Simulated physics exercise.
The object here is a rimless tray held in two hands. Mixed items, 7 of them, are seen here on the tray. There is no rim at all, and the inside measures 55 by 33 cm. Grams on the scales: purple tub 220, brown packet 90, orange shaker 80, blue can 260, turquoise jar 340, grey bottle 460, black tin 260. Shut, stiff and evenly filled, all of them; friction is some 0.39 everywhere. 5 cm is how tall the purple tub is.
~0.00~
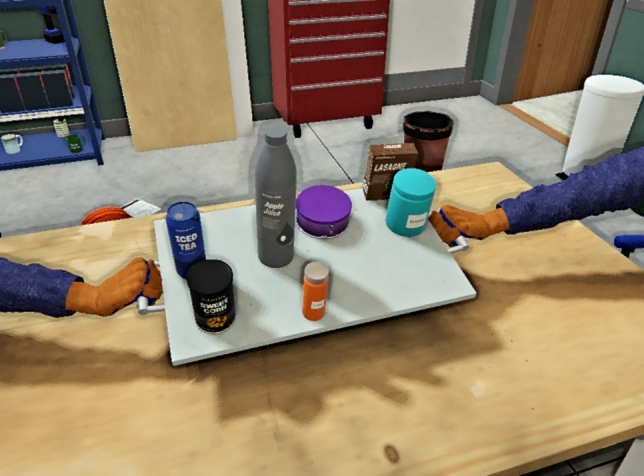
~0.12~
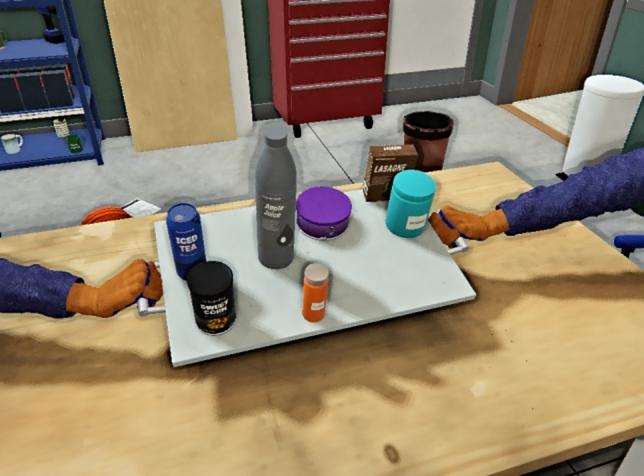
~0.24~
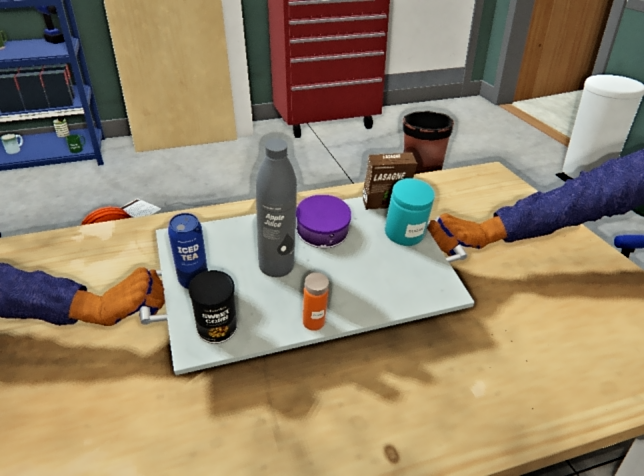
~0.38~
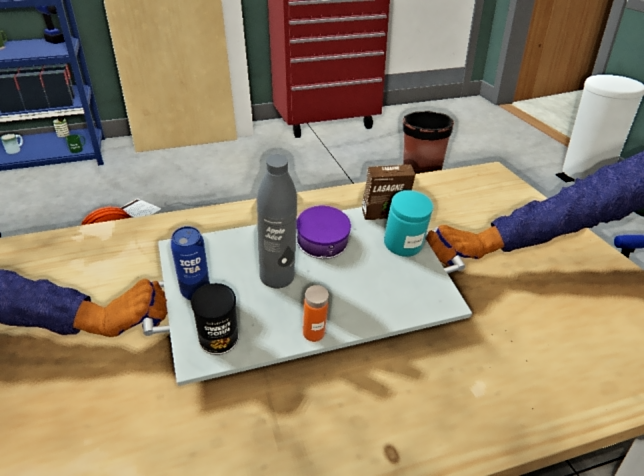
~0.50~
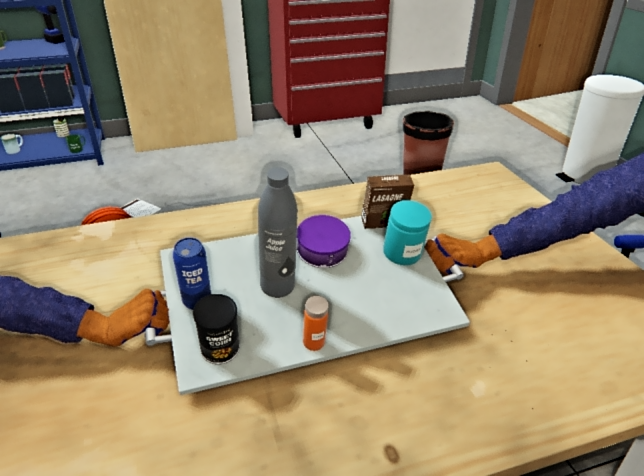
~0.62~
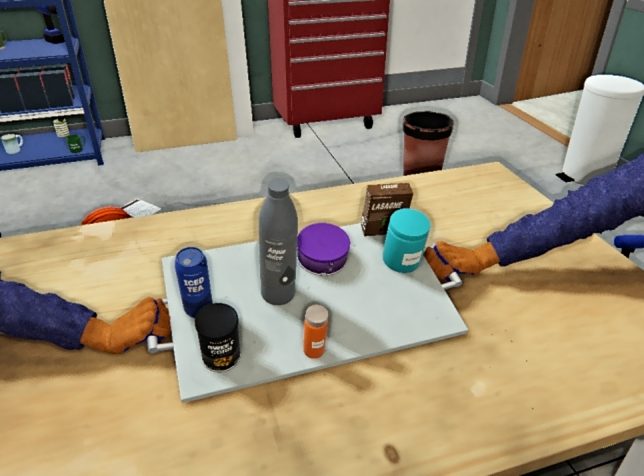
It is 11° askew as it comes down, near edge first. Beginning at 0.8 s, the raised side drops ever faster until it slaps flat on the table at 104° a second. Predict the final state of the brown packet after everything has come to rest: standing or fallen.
It won't stay standing.
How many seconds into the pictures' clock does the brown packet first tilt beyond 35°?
That comes at close to 1.3 seconds.
By 1.02 s, tray flat on the table; grey bottle rocked 6° off its seat.
By 1.22 s, tray flat on the table; brown packet rocked 26° off its seat near (378, 221); grey bottle rocked 9° off its seat.
By 1.42 s, tray flat on the table; brown packet now off the tray; grey bottle rocked 7° off its seat.
By 2.32 s, tray flat on the table.
When it is over (3.2 s), off the tray and tipped over, brown packet; the other 6 within 5 cm of the start. In the last view, brown packet near (371, 226).
